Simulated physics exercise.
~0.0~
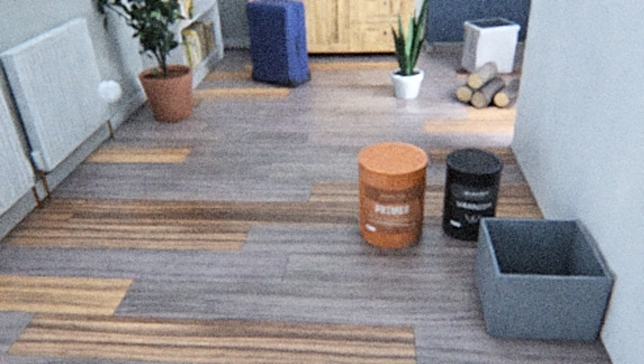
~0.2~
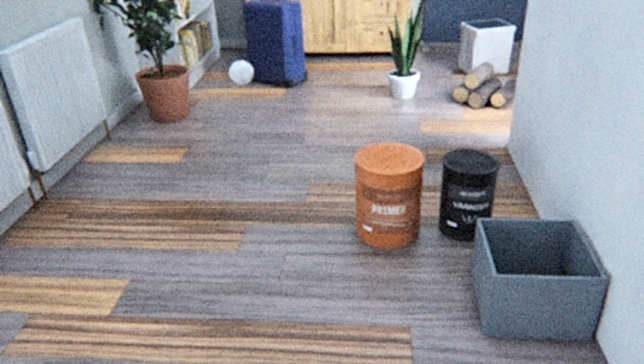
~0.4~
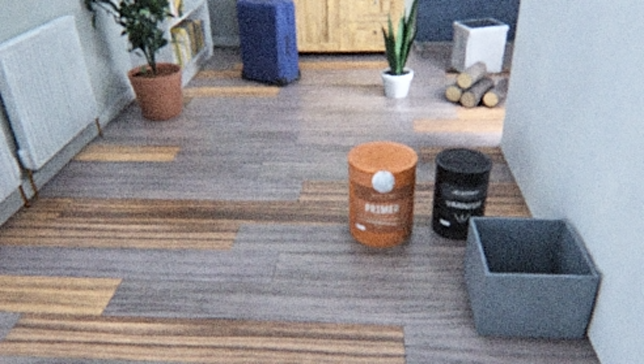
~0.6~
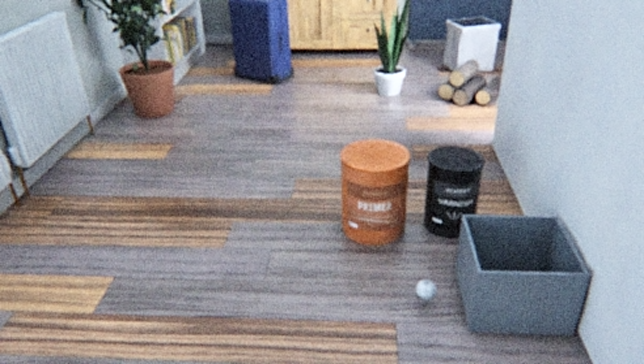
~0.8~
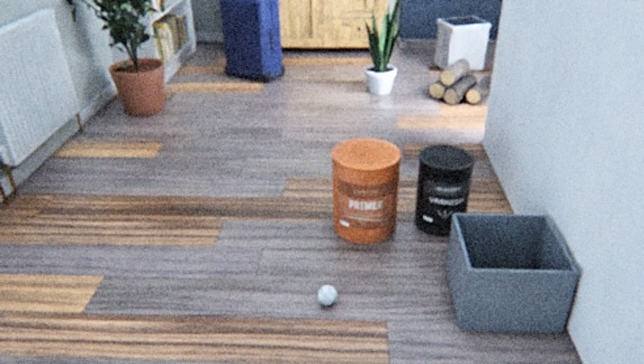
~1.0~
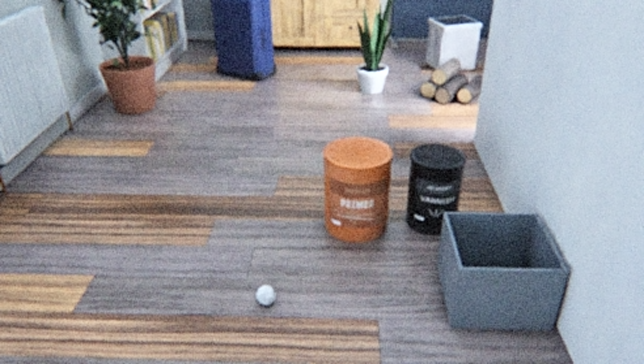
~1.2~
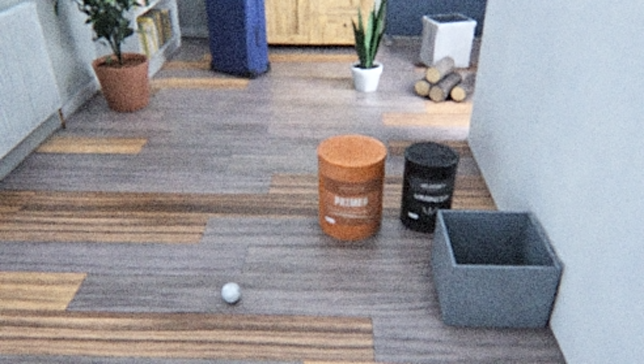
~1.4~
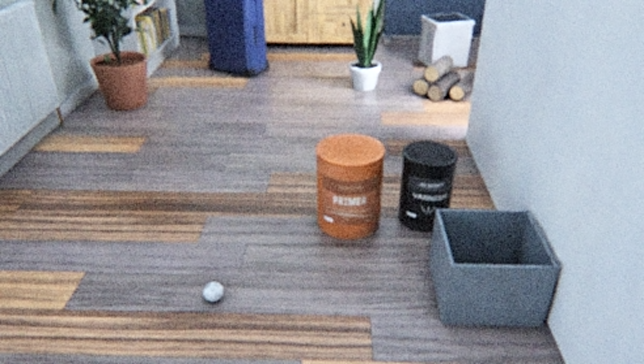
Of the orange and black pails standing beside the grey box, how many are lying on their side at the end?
None of them are. Both the orange pail and the black pail are still standing upright.
Living room with wooden floor, a small round white object flying toward a grey box, missing and rolling left across the floor.
